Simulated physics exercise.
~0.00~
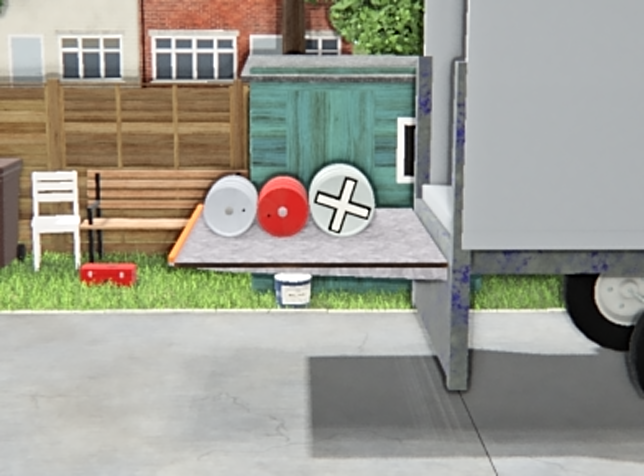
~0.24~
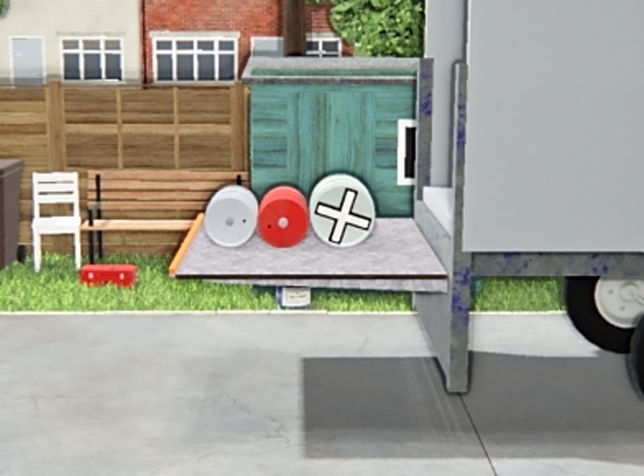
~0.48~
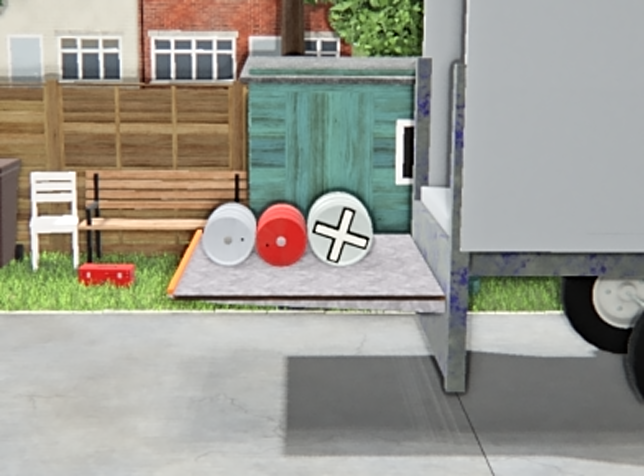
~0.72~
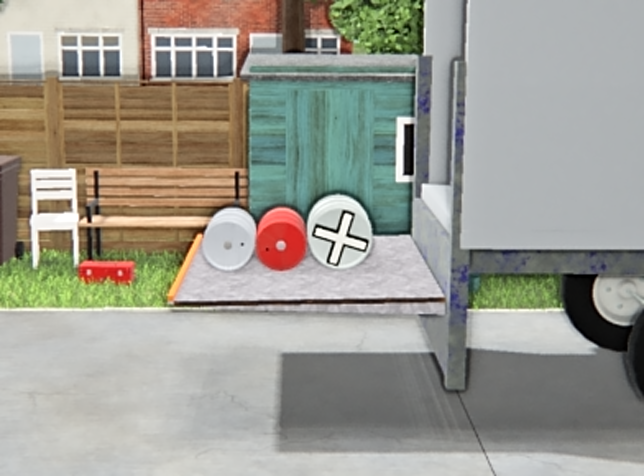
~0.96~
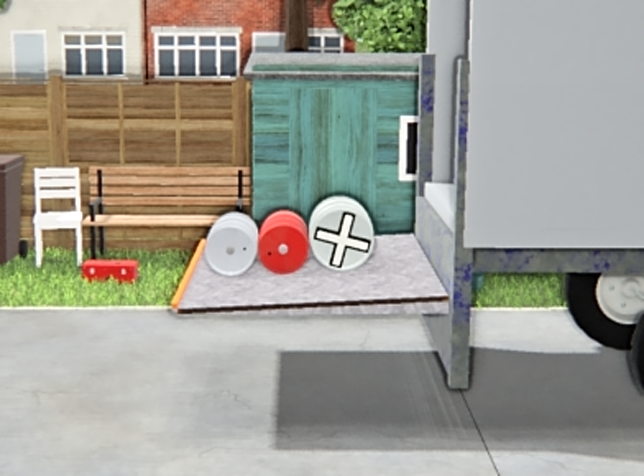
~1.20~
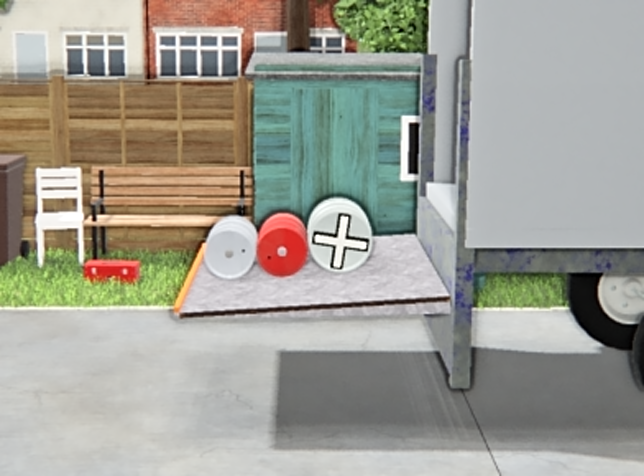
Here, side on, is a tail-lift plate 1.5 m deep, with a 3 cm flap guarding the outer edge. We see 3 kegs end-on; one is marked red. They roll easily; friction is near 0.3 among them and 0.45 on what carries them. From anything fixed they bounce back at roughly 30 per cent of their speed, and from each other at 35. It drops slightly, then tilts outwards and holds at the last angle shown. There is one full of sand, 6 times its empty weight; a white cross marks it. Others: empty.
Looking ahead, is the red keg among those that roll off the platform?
Red: Goes over the edge.
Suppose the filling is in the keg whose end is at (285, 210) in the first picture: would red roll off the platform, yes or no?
The answer for red is then negative.
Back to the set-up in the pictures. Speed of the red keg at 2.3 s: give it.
Roughly 0.2 m/s.
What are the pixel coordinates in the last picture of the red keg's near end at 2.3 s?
I'd put it somewhere around (244, 255) in that view.
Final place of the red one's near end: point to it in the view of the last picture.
Near pixel (108, 371).
By 2.3 s, red is on the plate, 35 cm from the stop, rolling left; 0 of 3 are off.
By 3.7 s, red is over the stop and falling; 2 of 3 are off.
Finally (8.2 s), red is off the lift, on the ground; 2 of 3 are off.
